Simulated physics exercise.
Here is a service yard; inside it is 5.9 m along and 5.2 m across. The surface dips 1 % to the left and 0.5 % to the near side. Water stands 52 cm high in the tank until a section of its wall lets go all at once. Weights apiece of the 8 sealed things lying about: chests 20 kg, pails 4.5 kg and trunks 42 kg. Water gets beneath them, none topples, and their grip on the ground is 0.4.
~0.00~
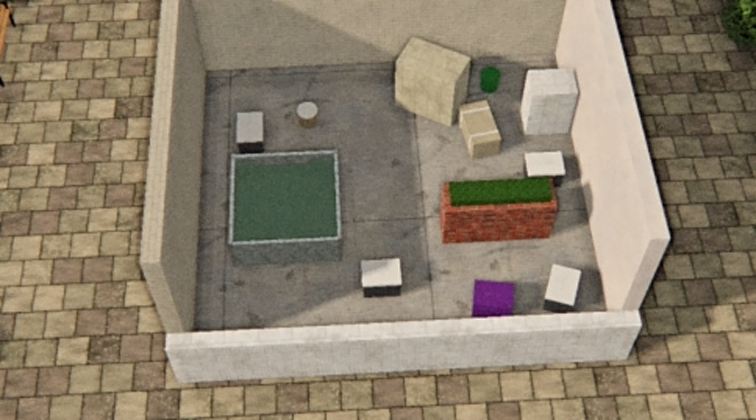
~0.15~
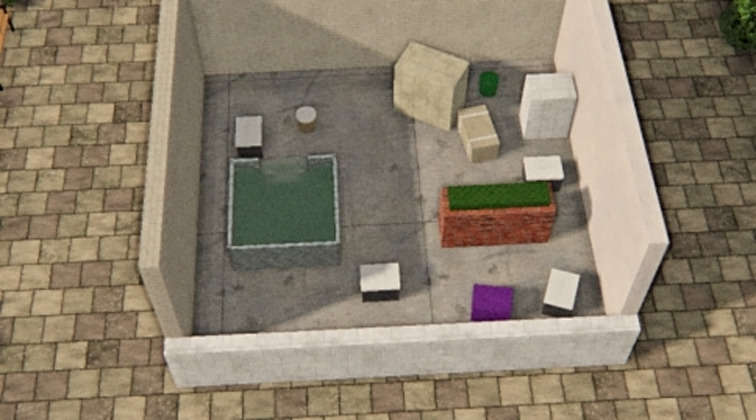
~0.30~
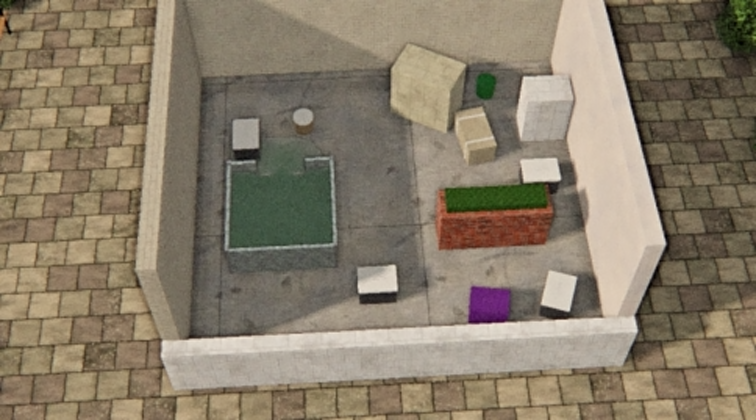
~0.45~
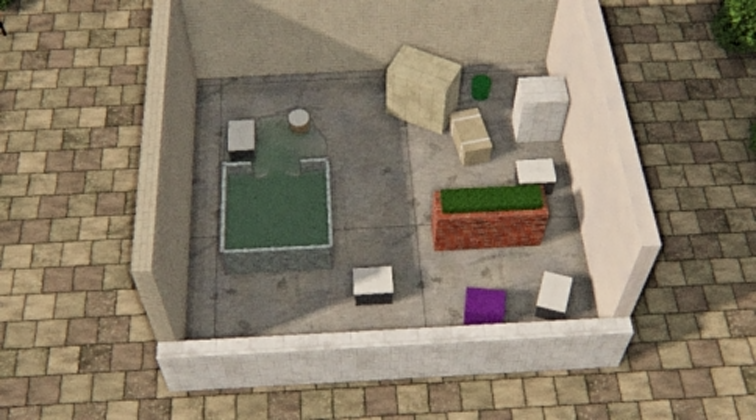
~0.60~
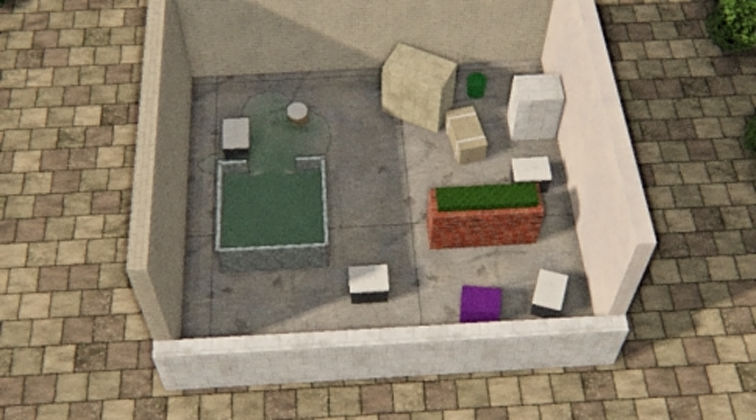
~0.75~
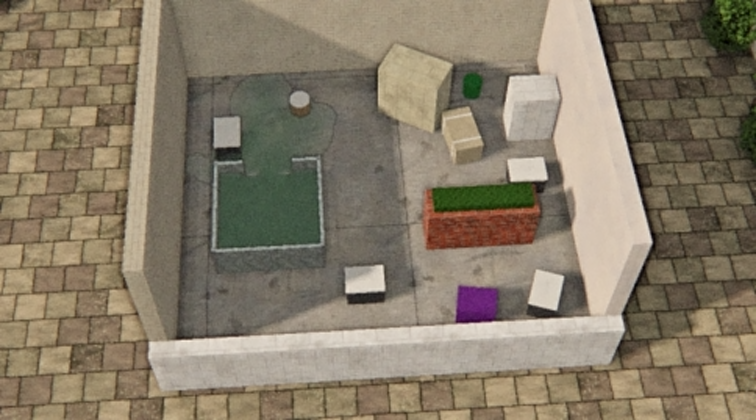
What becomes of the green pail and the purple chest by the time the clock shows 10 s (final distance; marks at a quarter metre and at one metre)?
The green pail gets carried off; the purple chest holds its place.
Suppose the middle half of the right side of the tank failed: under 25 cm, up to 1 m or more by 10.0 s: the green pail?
In that case the green pail barely shifts.
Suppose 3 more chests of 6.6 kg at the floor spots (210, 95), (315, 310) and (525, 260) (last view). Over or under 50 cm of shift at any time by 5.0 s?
In that order: Past it, short of it, less.
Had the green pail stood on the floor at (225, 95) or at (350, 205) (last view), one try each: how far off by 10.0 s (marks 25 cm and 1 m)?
In that order: It ends far away; it barely shifts.
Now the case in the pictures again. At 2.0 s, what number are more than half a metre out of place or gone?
2 of them.
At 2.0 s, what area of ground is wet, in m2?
Some 10.0 m2.
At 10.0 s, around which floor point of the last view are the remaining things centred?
Near (448, 214).
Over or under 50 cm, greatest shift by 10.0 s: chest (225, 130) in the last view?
It is over.
After 2.0 s the green pail is near (473, 80), 0.0 m from its start, aground; the purple chest is near (477, 299), 0.0 m from its start, aground; 1 afloat.
After 4.5 s the green pail is near (496, 89), 0.4 m from its start, aground; the purple chest is near (477, 299), 0.0 m from its start, aground; 0 afloat.
After 7.0 s the green pail is near (502, 87), 0.5 m from its start, afloat; the purple chest is near (477, 299), 0.0 m from its start, aground; 1 afloat.
After 10.0 s the green pail is near (496, 150), 1.4 m from its start, aground; the purple chest is near (477, 299), 0.0 m from its start, aground; 0 afloat.
